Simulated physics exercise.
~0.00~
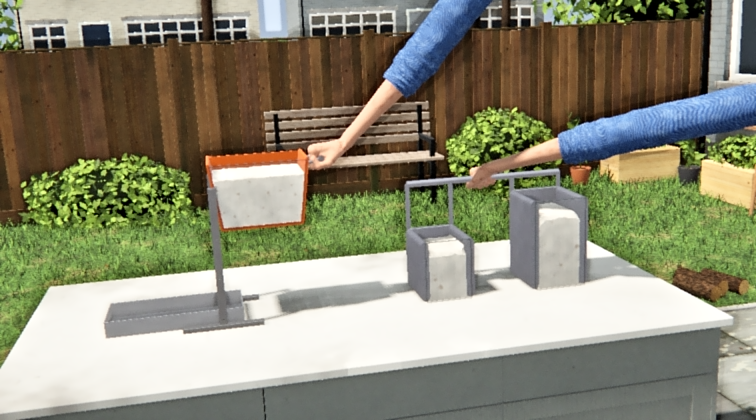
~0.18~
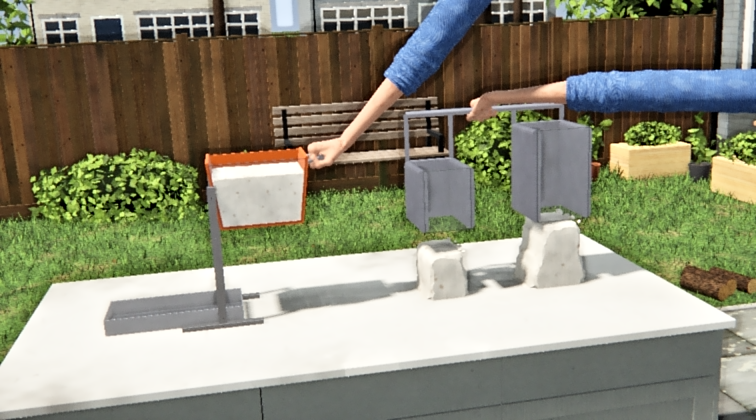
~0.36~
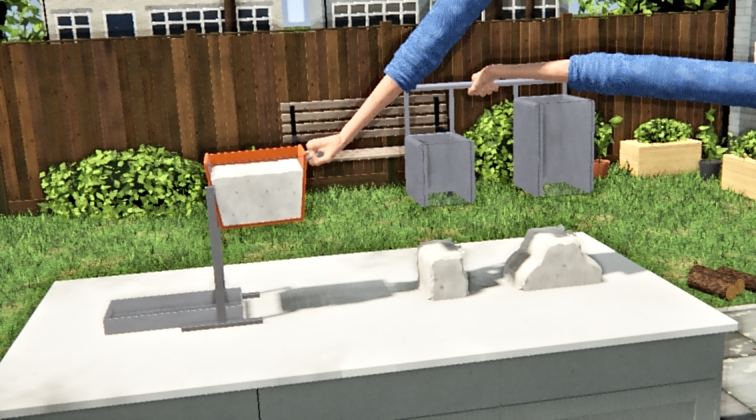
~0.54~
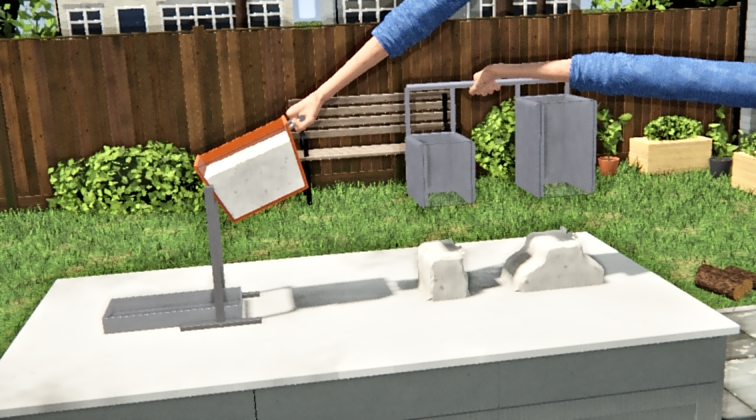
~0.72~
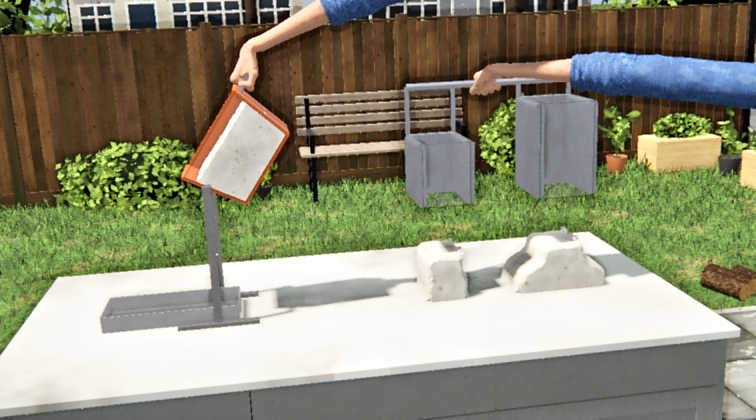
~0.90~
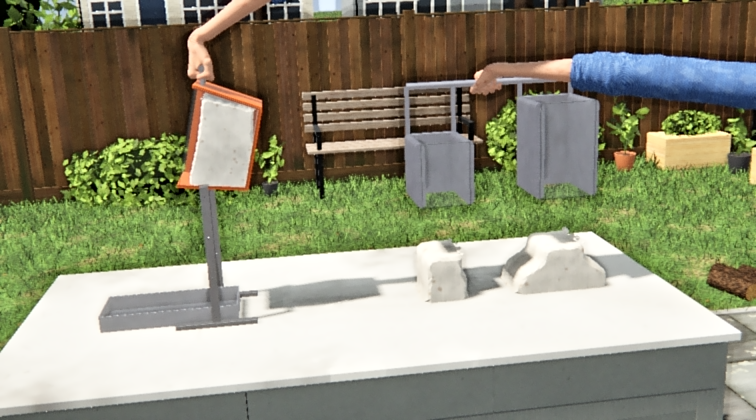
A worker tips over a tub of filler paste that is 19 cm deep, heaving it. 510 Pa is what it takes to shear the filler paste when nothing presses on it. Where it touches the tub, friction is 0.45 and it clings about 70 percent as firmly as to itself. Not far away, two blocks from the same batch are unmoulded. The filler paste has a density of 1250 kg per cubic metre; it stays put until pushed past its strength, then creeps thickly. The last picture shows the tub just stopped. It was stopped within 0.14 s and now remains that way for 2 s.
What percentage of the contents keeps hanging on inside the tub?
Near 63 %.
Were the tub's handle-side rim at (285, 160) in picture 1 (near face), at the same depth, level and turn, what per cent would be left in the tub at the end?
The tub would end up holding some 100 % of it.
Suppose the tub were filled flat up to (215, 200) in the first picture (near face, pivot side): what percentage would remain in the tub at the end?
Then about 100 %.
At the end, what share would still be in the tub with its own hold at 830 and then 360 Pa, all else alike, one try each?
About 100 % first, about 50 % second.
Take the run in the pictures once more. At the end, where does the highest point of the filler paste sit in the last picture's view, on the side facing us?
The highest point sits at around (229, 144).
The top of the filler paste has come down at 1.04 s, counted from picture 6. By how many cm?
About 4 cm.
After 1.04 s, the tub is at 76 degrees and holds 99 %.
After 1.21 s, the tub is at 76 degrees and holds 84 %.
After 1.38 s, the tub is at 76 degrees and holds 69 %.
After 1.55 s, the tub is at 76 degrees and holds 63 %.
After 2.90 s, at the end, the tub is at 76 degrees and holds 63 %.
